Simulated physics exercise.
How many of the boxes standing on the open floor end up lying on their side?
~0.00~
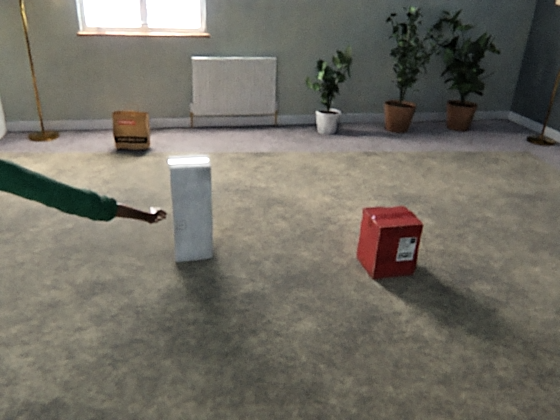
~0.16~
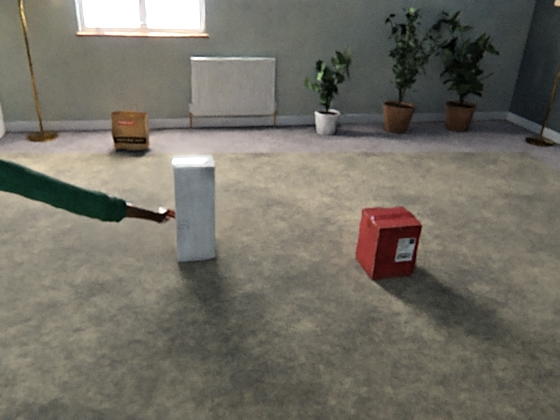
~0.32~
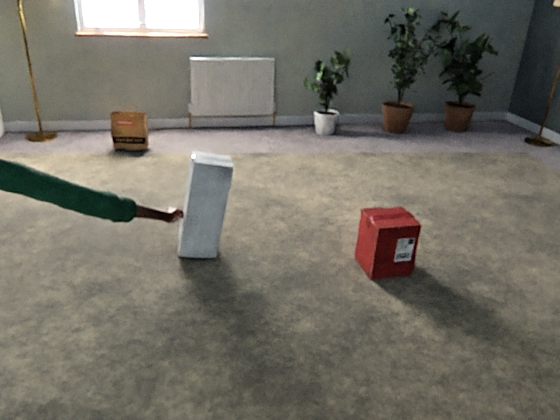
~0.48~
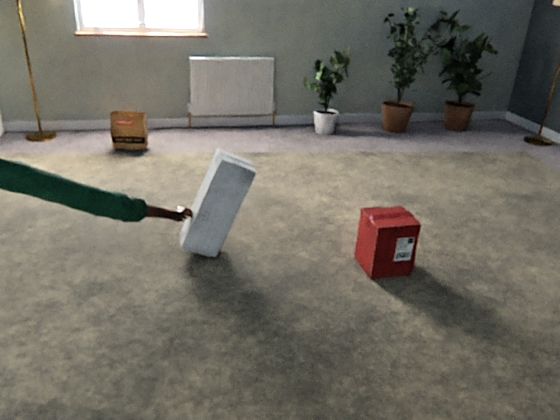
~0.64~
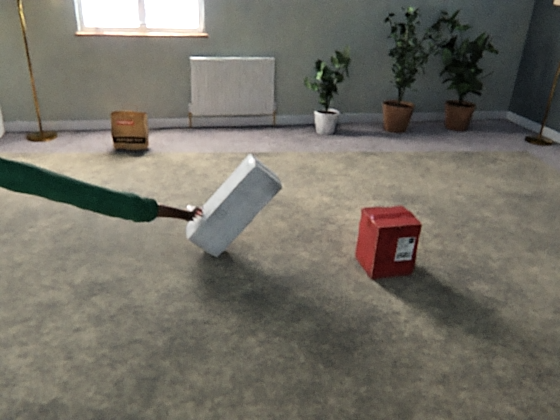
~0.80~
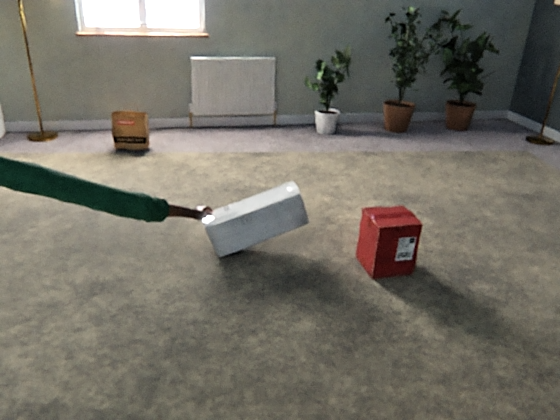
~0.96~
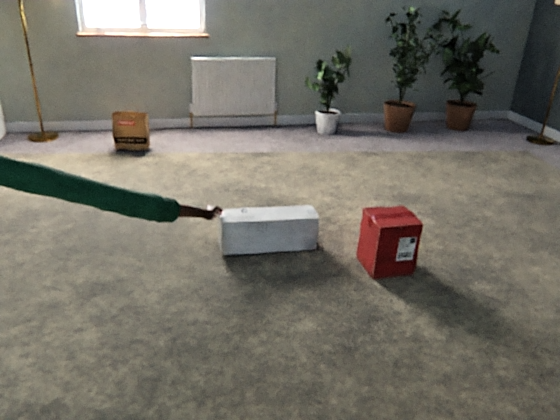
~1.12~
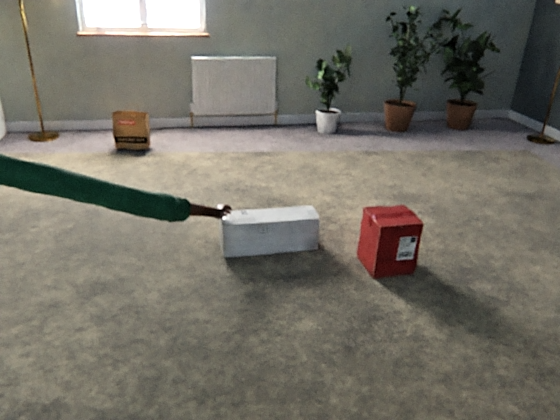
One does. The white box ends up on its side, while the red box stays in its place.
